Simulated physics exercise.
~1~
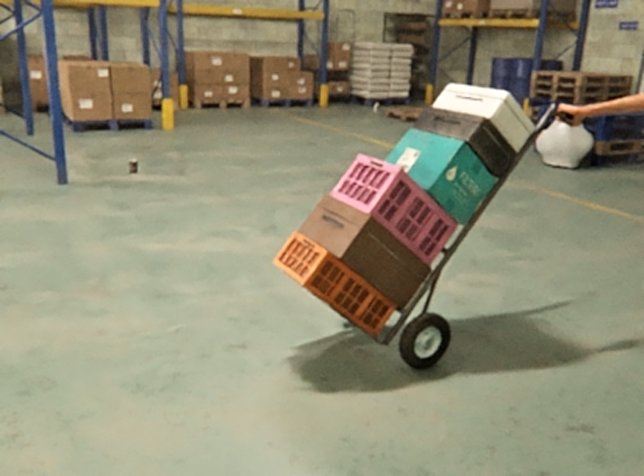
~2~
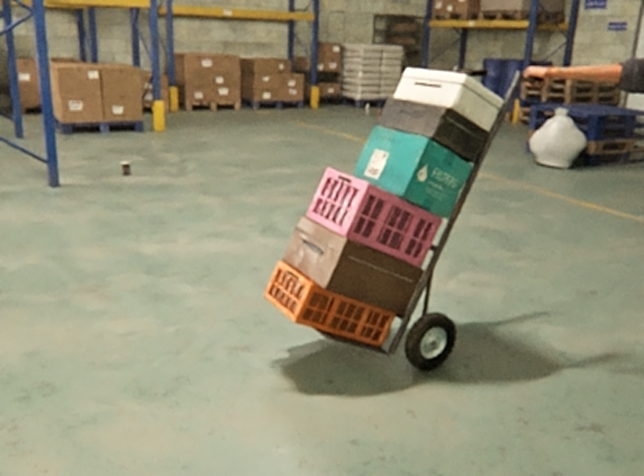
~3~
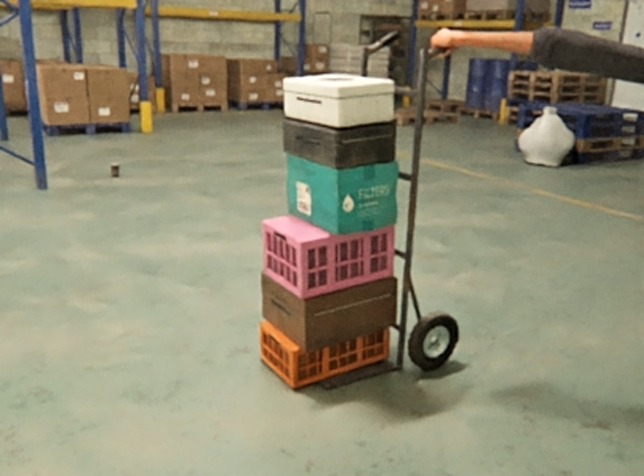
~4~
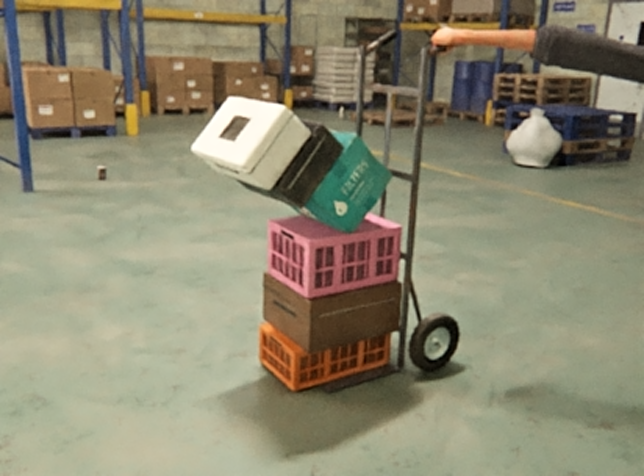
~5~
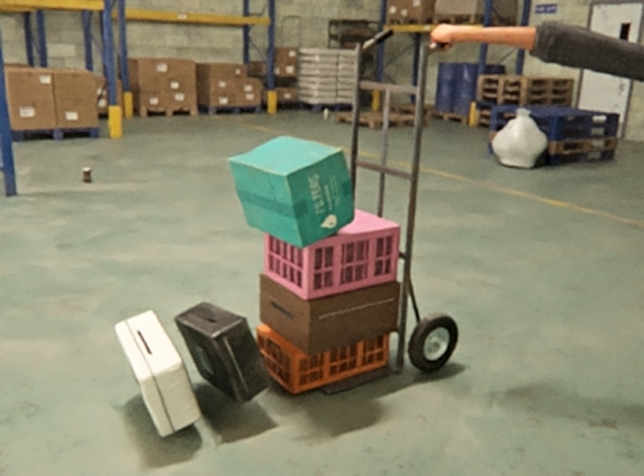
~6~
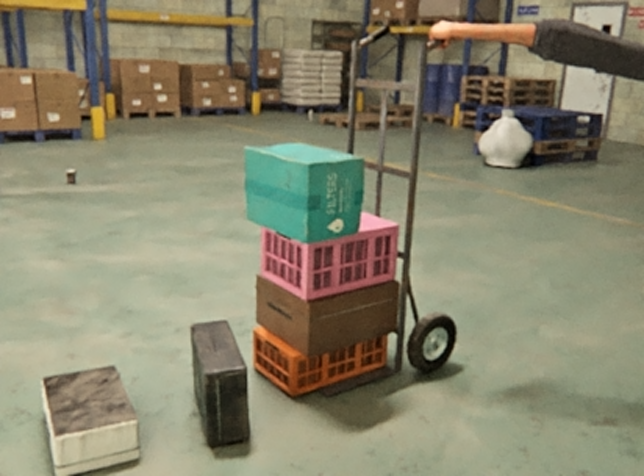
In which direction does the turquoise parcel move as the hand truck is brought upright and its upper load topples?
The turquoise parcel moves to the left, as the viewer sees it.
In this clip, a hand swings a loaded hand truck upright in a warehouse, and the stack's upper part tips left. The white and black toolboxes tumble to the floor, while the turquoise parcel rolls over and ends up lying atop the pink crate, above the brown toolbox and orange crate.
